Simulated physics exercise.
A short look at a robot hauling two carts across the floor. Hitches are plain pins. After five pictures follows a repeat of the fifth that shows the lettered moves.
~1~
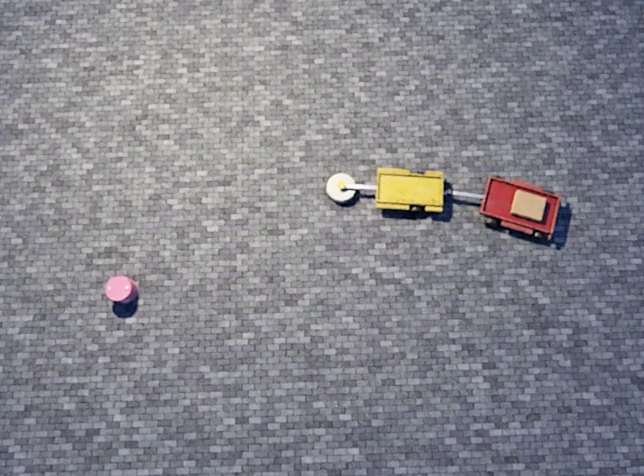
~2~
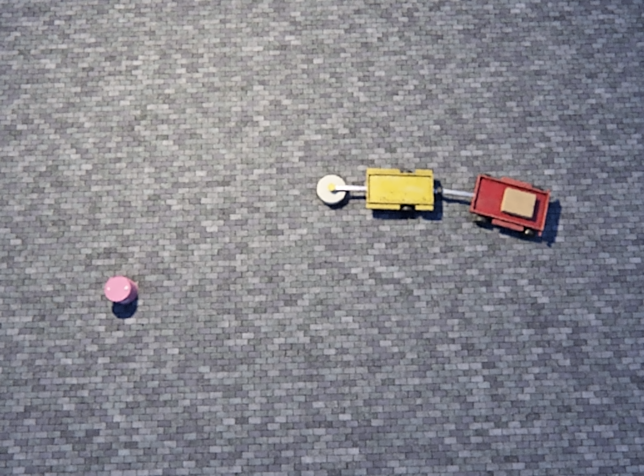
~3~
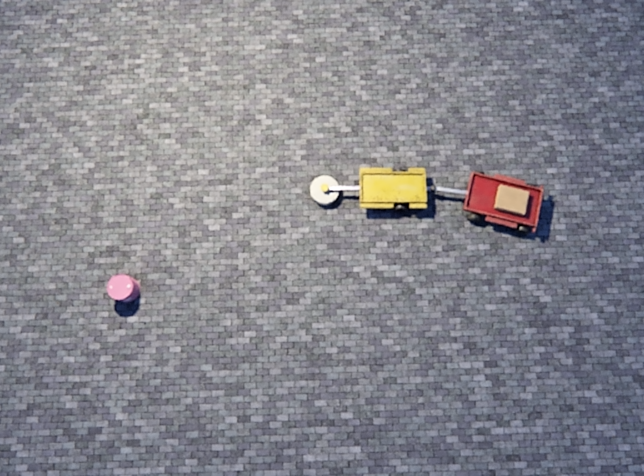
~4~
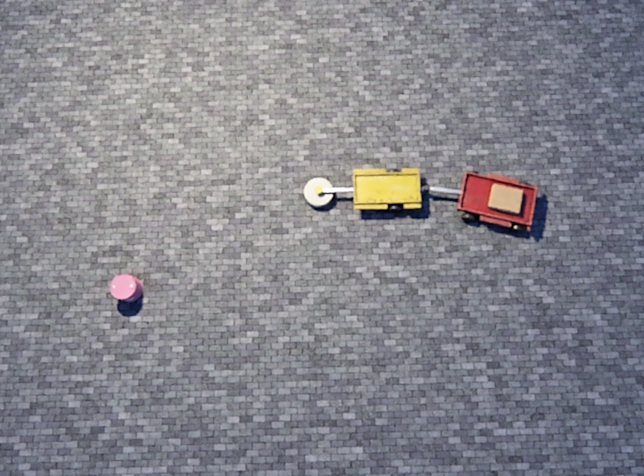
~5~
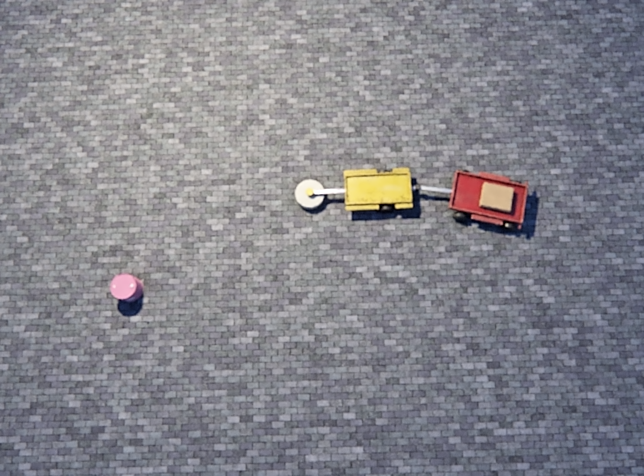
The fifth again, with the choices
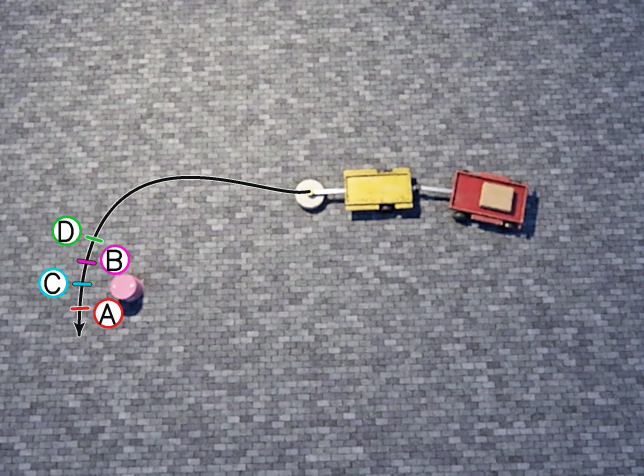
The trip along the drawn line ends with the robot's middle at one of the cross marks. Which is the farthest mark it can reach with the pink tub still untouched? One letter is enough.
Mark C.
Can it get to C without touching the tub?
For that mark, yes.
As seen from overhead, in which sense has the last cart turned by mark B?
Anticlockwise.
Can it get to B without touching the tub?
Yes.
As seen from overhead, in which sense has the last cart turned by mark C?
Anticlockwise.
On the copy, A at (80, 309); B at (87, 262); C at (82, 284); D at (94, 239); the route from (310, 191) via (145, 185) to (79, 335).
On C. First, robot (212, 181), last cart (387, 191).
Then, robot (120, 206), last cart (292, 184).
Finally, robot (86, 285), last cart (223, 185); nothing has been touched.
By contrast, A is too far, the tub has been hit; B is safe but short; D is safe but short.
